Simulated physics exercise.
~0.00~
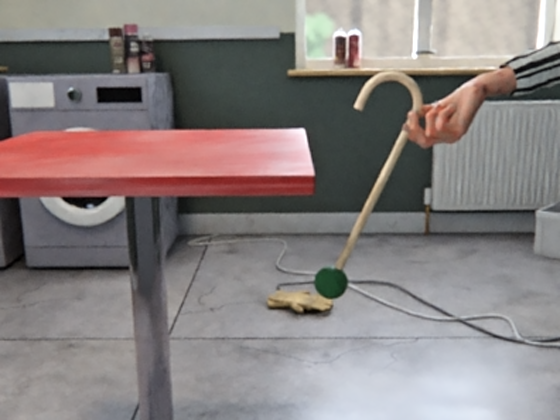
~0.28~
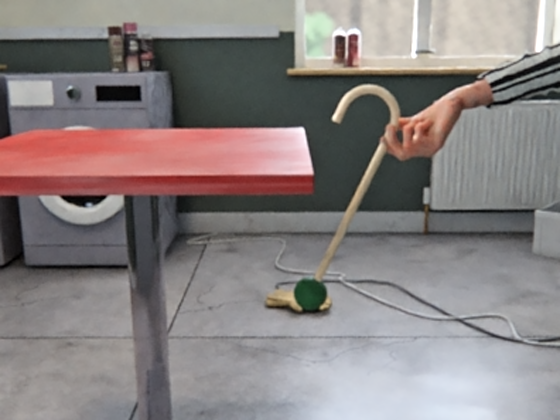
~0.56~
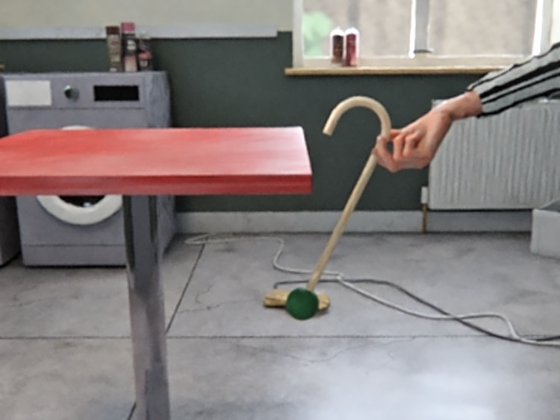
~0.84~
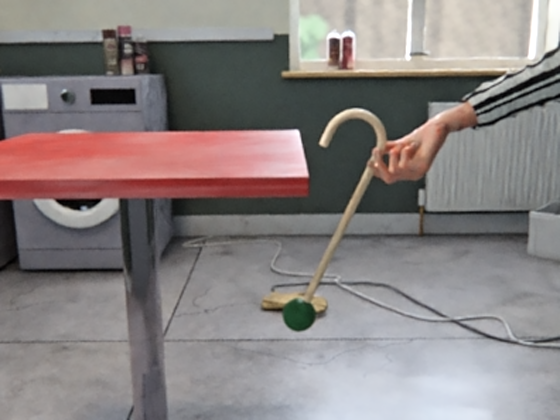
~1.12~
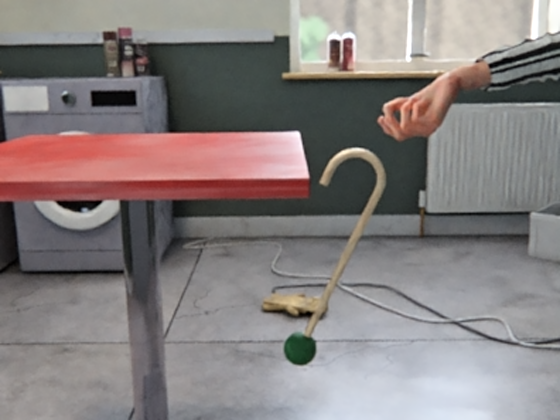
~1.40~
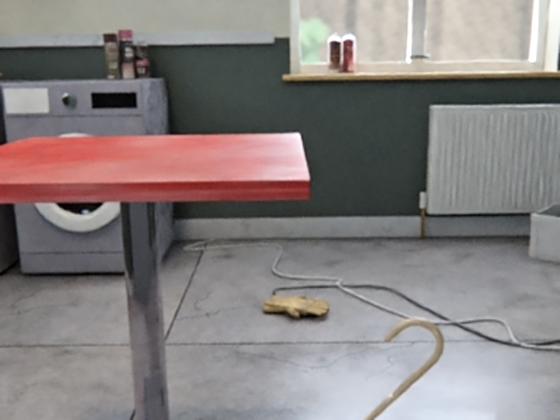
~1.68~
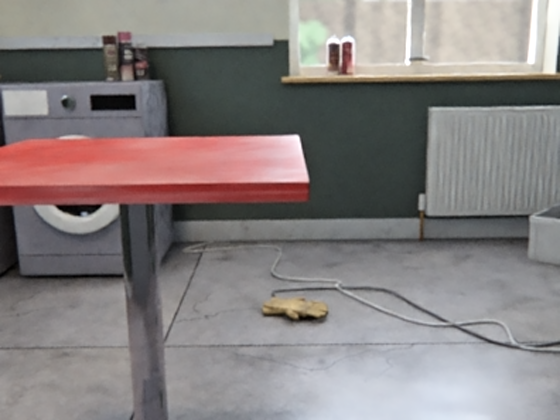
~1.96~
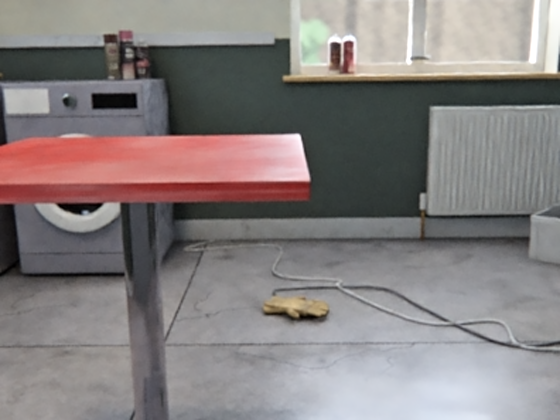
A hand lowers a hooked cane beside the red table, releases it, and it drops from view.
